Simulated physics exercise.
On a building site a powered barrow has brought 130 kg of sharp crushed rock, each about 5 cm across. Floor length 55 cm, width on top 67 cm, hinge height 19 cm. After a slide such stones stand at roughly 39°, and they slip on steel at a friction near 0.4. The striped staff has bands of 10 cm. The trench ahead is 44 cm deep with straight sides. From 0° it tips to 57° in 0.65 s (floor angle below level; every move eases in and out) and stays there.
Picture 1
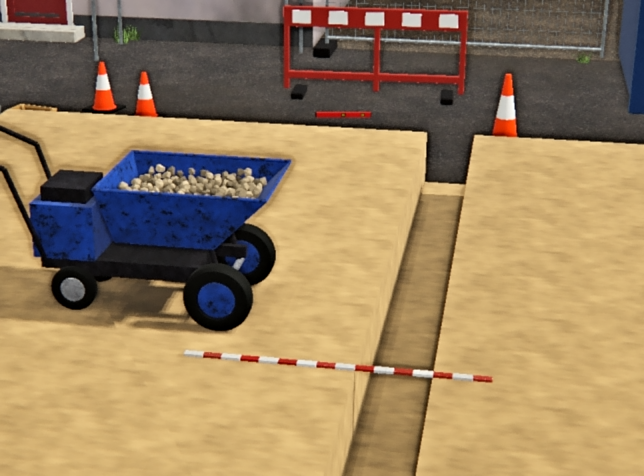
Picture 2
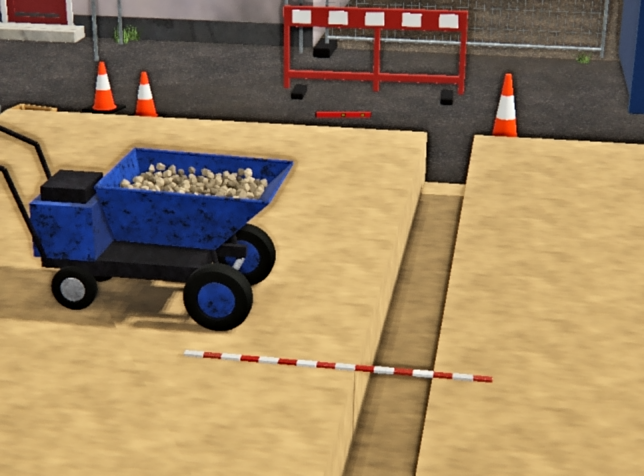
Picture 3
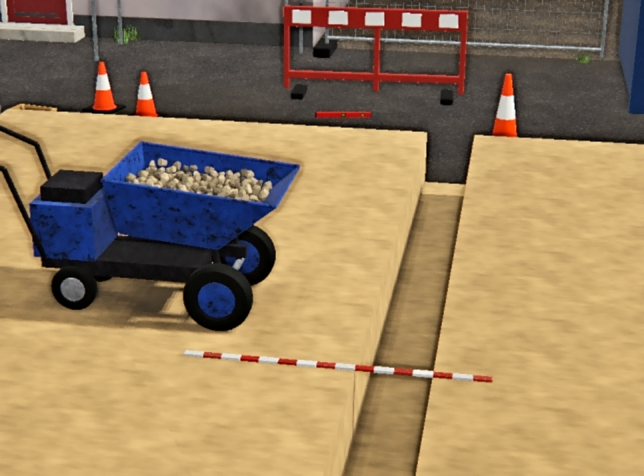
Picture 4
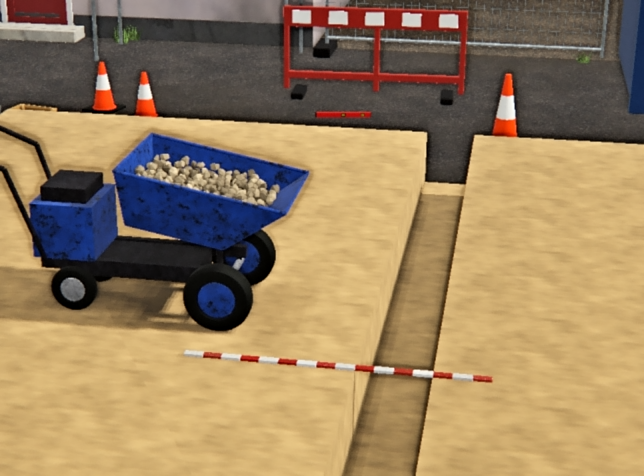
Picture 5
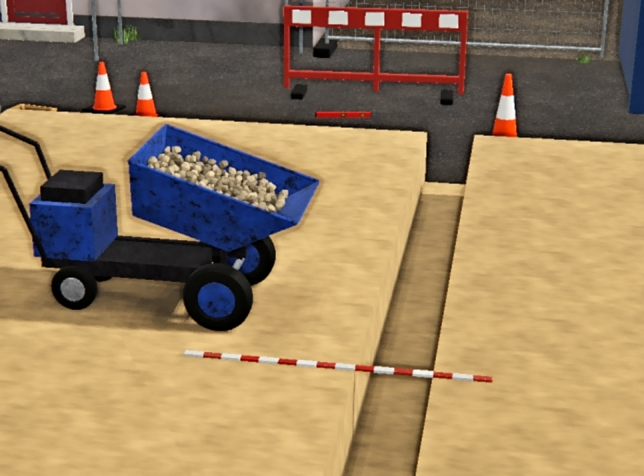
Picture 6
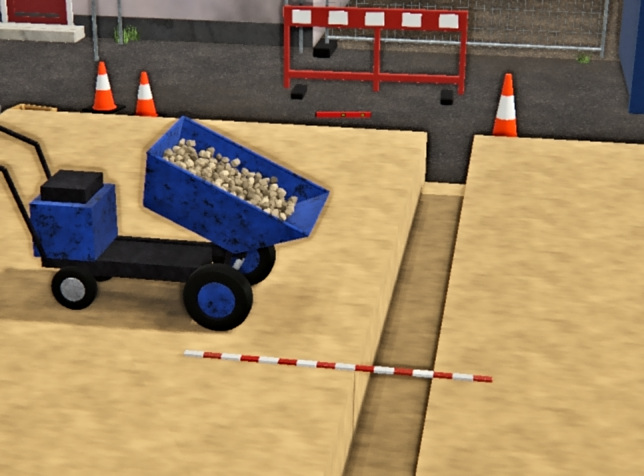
On a building site, a blue barrow's stone-filled tray tilts steadily forward to the right.
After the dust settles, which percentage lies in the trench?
Roughly 45 per cent ends in the trench.
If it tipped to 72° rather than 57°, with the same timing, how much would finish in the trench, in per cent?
Then about 75 per cent.
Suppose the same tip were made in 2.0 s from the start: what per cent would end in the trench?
Then about 20 per cent.
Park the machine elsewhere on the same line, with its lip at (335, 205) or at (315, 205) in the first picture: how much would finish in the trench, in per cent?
Near 30 per cent from the first place, 40 from the second.
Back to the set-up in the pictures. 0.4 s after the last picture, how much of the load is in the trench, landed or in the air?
Some 0 per cent.
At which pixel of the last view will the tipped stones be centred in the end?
Near (407, 383).
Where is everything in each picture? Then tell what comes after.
In the first frame, the tray is at 0°, its lip at (266, 202); the top of the load is at (218, 177).
The second frame shows lip at (269, 203), floor tilted 1°, highest stones at (208, 177).
In the third frame, the tray is at 5°, its lip at (276, 207); the top of the load is at (166, 171).
In the fourth frame, the tray is at 11°, its lip at (286, 214); the top of the load is at (163, 167).
In the fifth frame, the tray is at 18°, its lip at (297, 224); the top of the load is at (167, 157).
The sixth frame shows lip at (308, 236), floor tilted 25°, highest stones at (182, 150).
Then, 0.2 s after the last picture the floor is at 48°, 100 % in the tray; the foremost stones are at (309, 251).
Then, 0.4 s after the last picture the floor is at 57°, 98 % in the tray, 2 % short of the trench; the foremost stones are at (371, 289).
Then, 0.8 s after the last picture the floor is at 57°, 63 % in the tray, 8 % short of the trench, 29 % in the trench; the foremost stones are at (433, 389).
Then, 2.8 s after the last picture the floor is at 57°, 48 % in the tray, 7 % short of the trench, 45 % in the trench; the foremost stones are at (435, 390).
